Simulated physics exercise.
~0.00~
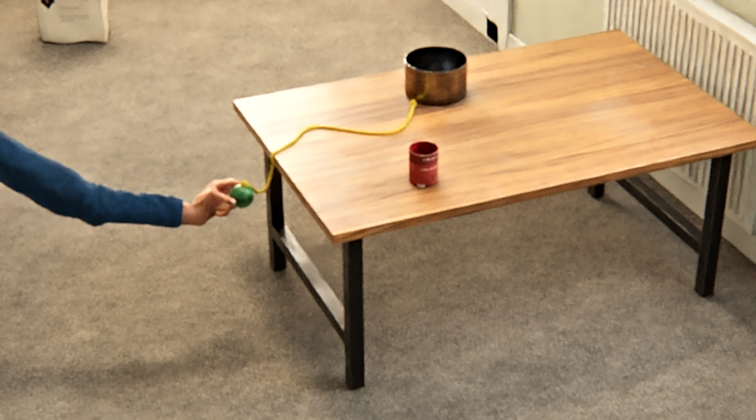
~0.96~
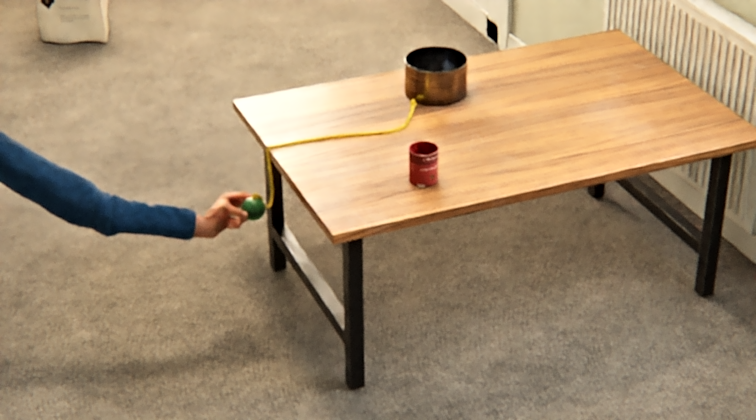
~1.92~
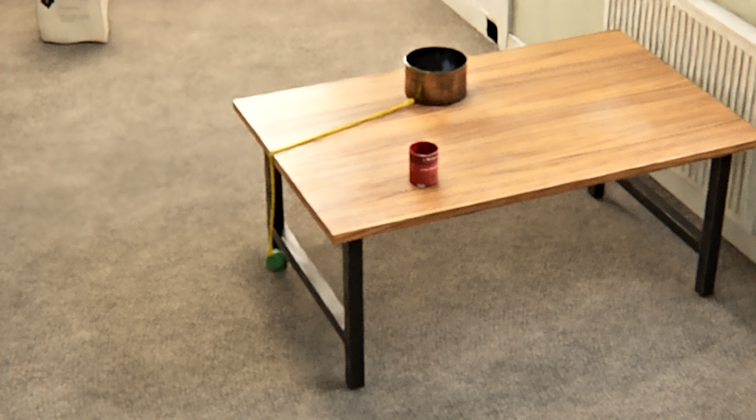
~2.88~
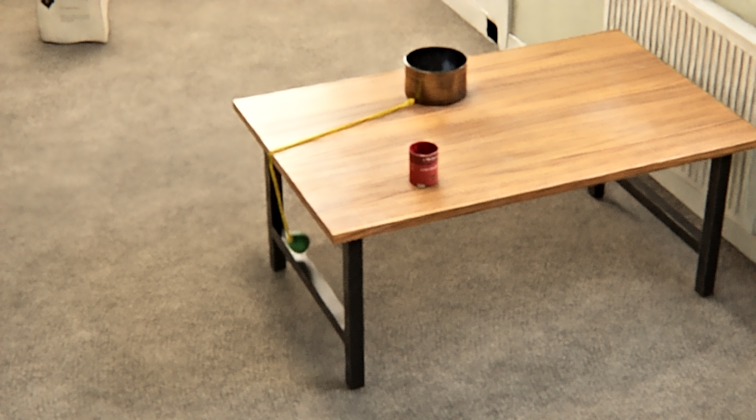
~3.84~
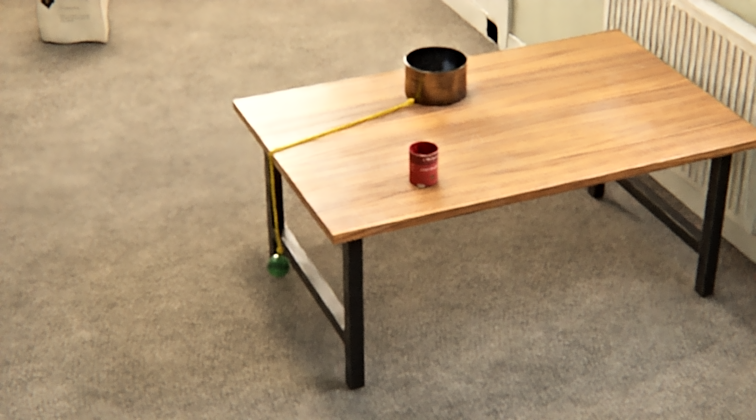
Green ball on a yellow cord dropping from a hand and swinging below the table edge, pot and red cup staying put.
